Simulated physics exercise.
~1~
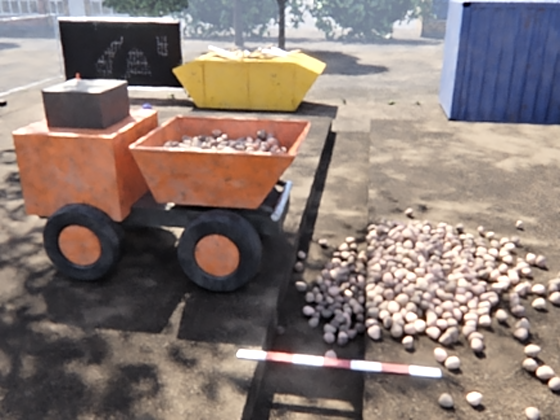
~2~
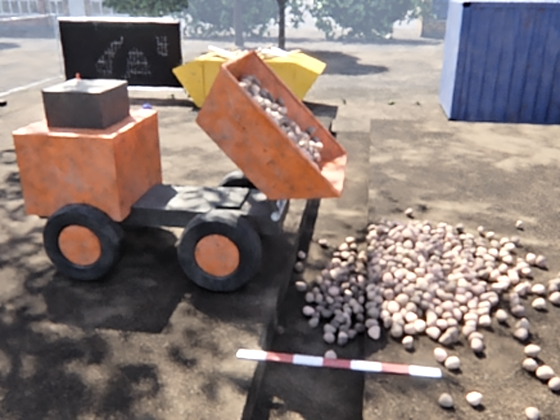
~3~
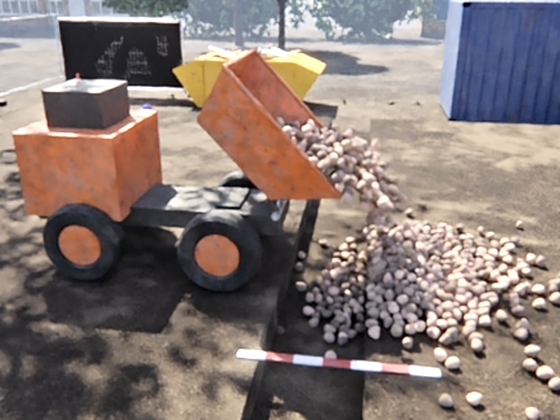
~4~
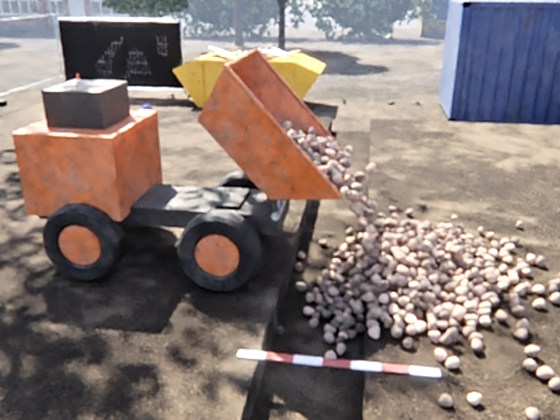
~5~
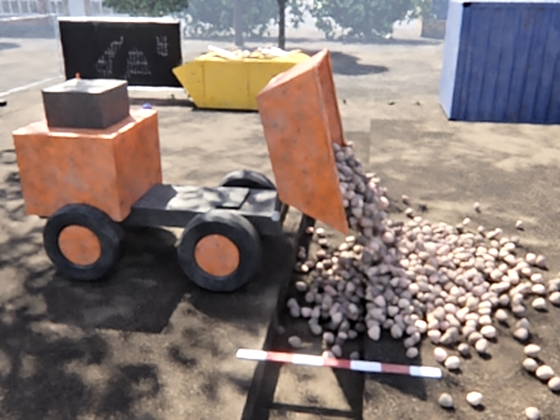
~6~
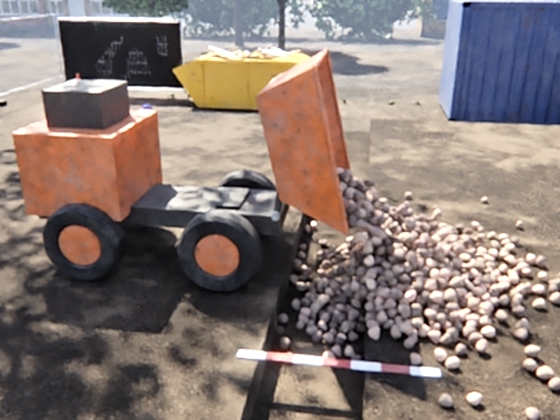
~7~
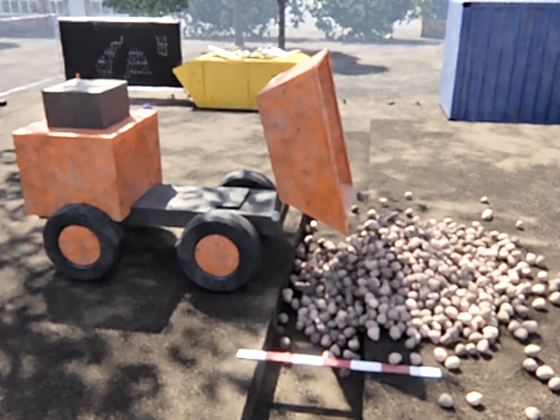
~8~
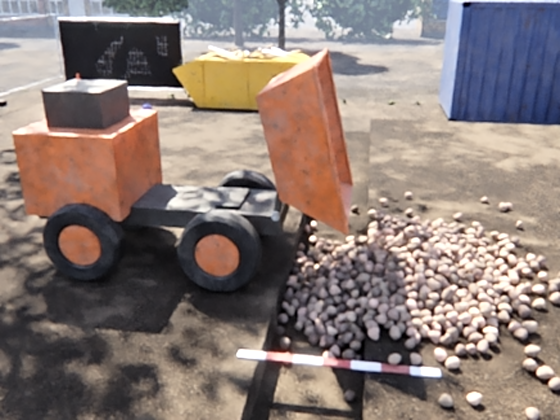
In the video, an orange dumper stands beside a pile of rounded stones near a red-and-white staff, tips its skip partway so stones begin pouring out to the right, then tilts it steeper until it empties, leaving a larger heap below the raised skip.
